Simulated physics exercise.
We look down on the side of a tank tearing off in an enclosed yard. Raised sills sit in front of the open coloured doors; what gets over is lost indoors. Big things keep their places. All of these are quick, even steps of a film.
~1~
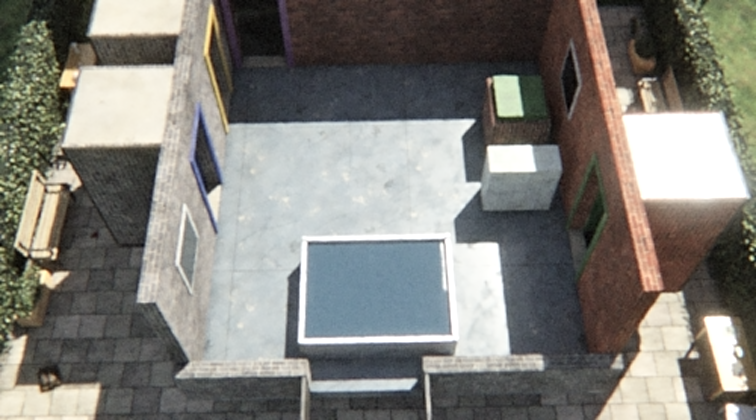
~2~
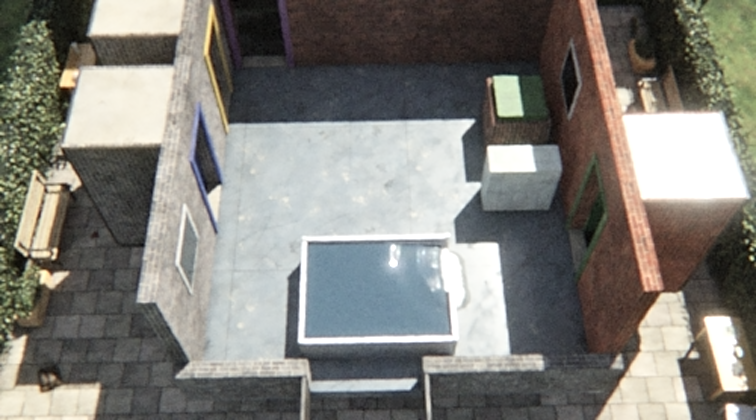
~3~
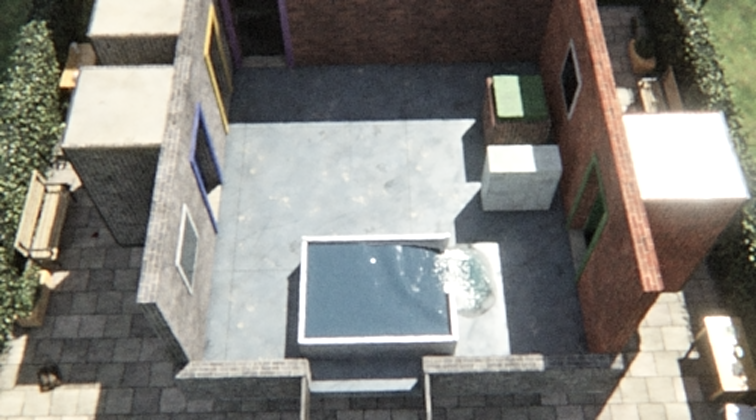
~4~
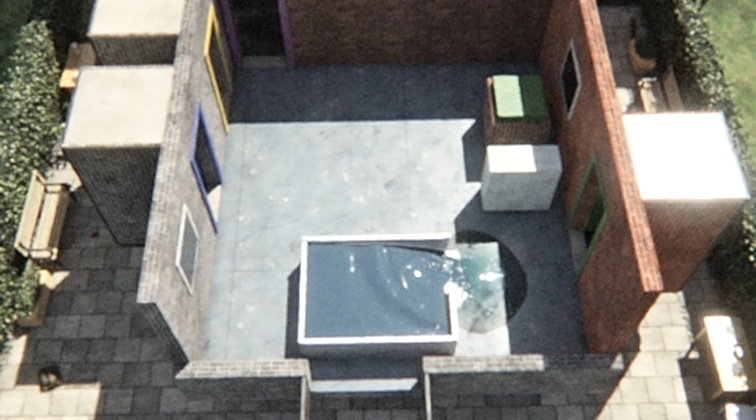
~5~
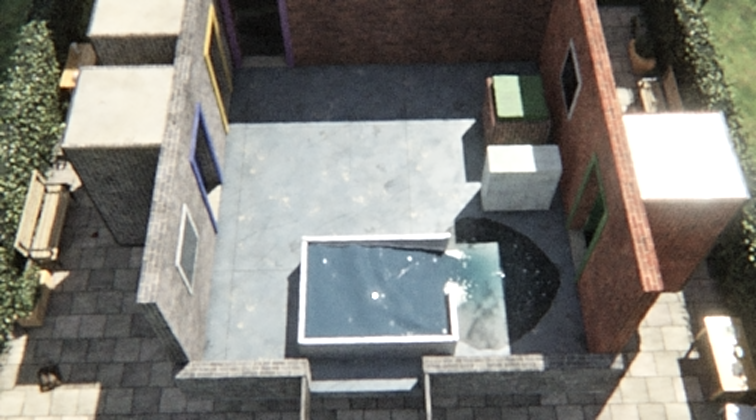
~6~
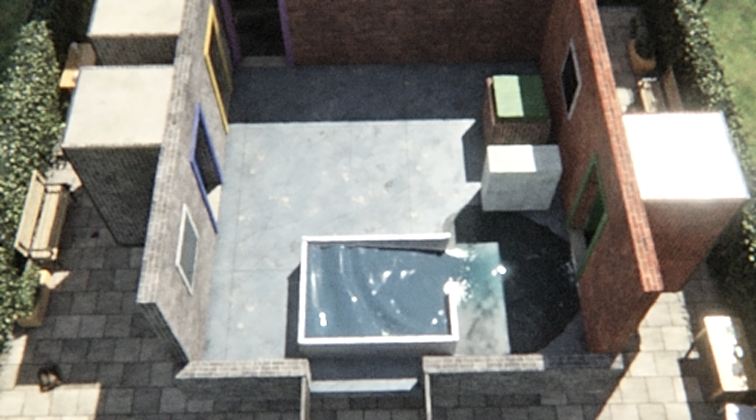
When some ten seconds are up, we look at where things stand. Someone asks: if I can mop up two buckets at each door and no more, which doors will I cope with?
The yellow door: You will cope; the blue door: You will cope; the green door: Too much for you; the purple door: You will cope.
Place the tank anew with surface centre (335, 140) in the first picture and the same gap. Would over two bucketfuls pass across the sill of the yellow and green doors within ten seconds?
I'd say the yellow door crosses the line but the green door doesn't reach it.
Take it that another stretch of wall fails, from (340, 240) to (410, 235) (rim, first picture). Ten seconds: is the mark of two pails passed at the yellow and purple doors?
Briefly, the yellow one crosses the line and the purple one crosses the line.
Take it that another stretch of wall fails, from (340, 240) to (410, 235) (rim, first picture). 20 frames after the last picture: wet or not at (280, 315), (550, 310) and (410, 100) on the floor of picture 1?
Log: Point 1 unreached; point 2 unreached; point 3 inundated.
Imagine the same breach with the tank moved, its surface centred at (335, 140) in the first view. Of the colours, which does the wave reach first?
Door marked green.
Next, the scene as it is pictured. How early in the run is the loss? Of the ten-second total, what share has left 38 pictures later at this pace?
Around 70 %.
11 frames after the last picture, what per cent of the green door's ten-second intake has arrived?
Share at that point: Roughly 30 %.
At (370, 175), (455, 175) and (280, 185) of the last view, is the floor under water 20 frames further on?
Result, in the order given: Not wetted / wetted / not wetted.
A moment on, water covers 15 % of the floor; the yellow door not reached, the blue door not reached, the green door over two buckets in, the purple door not reached.
Next, water covers 20 % of the floor; the yellow door not reached, the blue door not reached, the green door far over two buckets in, the purple door not reached.
Then, water covers 30 % of the floor; the yellow door not reached, the blue door not reached, the green door far over two buckets in, the purple door not reached.
Later, water covers 50 % of the floor; the yellow door not reached, the blue door not reached, the green door far over two buckets in, the purple door not reached.
In the end, water covers 85 % of the floor; the yellow door wet at the sill, nothing in, the blue door wet at the sill, nothing in, the green door far over two buckets in, the purple door wet at the sill, nothing in.
